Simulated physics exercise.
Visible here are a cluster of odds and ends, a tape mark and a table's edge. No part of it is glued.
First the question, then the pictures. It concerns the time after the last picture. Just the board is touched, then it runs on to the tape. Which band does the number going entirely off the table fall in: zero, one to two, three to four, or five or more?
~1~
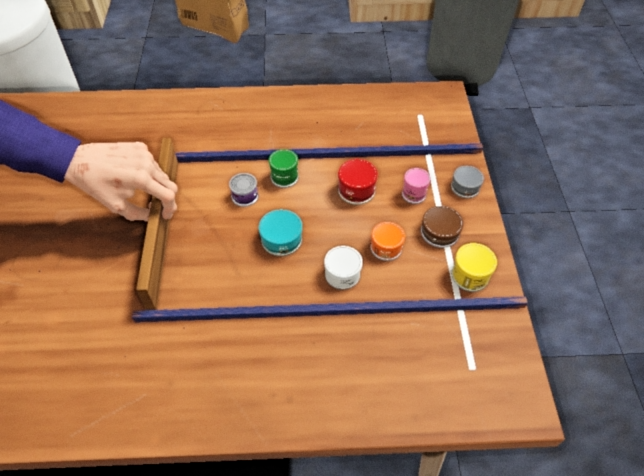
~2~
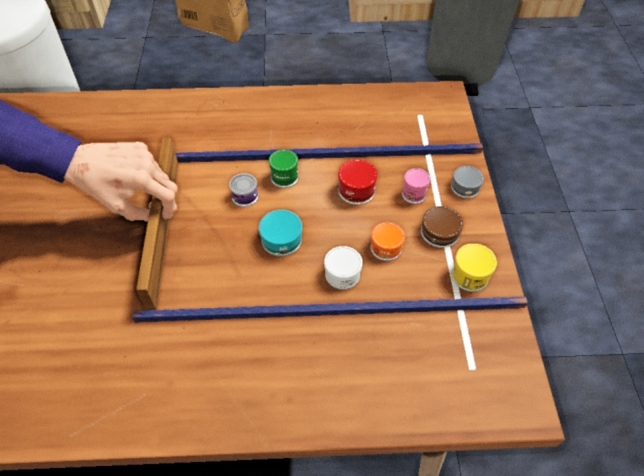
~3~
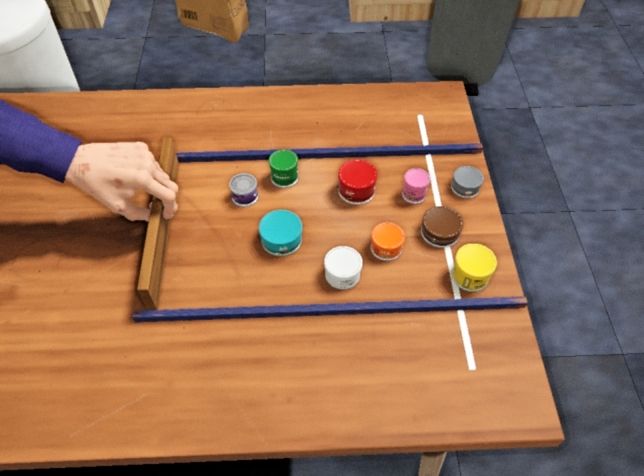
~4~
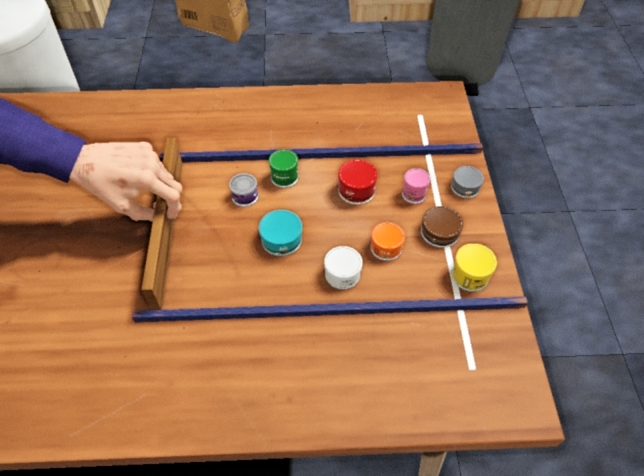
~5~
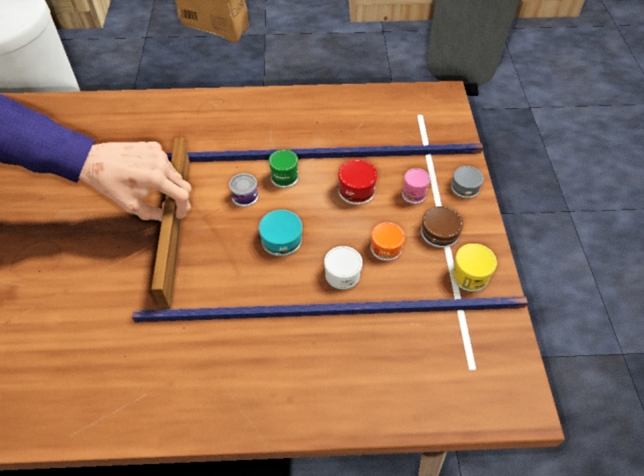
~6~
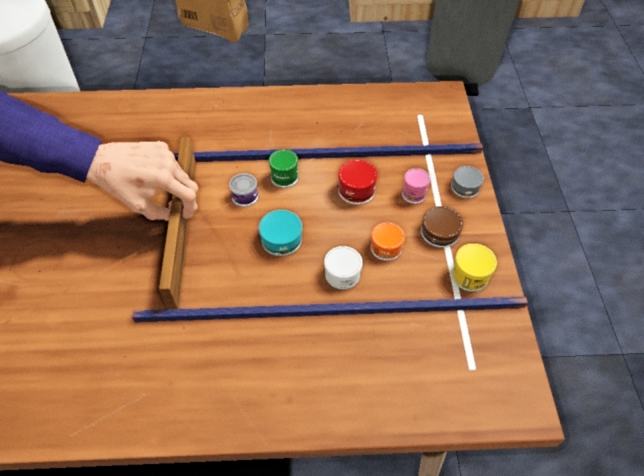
The pieces that topple off will total fewer than three but at least one.
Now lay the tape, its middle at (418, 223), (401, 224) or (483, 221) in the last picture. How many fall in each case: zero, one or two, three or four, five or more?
In order: None at all, none at all, at least five.
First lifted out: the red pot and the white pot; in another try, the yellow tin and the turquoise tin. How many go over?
In the first try 0, in the other 1.
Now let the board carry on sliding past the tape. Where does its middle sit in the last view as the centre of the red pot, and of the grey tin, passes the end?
First one: Around (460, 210). Other one: Around (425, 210).
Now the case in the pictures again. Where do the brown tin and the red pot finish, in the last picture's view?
The brown tin finishes at (502, 217); the red pot finishes at (477, 169).
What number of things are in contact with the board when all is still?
The answer is 4.
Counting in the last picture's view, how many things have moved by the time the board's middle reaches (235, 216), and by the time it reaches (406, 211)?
The first number is 1, the next one 10.
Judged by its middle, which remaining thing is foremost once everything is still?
Brown tin.
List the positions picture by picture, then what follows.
In the first frame, grey tin (467, 182); yellow tin (473, 268); brown tin (442, 227); board (160, 219); tape (442, 222).
In the second frame, yellow tin (473, 268); orange tin (387, 242).
In the third frame, brown tin (442, 227); turquoise tin (281, 233).
In the fourth frame, grey tin (467, 182); pink tin (416, 186).
In the fifth frame, yellow tin (473, 268); green pot (284, 169).
In the sixth frame, grey tin (467, 182); yellow tin (473, 268); brown tin (442, 227); board (180, 218); tape (442, 222).
Soon after, none off yet; grey tin at rest near (467, 182); yellow tin at rest near (473, 268); brown tin at rest near (442, 227).
In the end, the number that fall off is one or two; gone, grey tin.
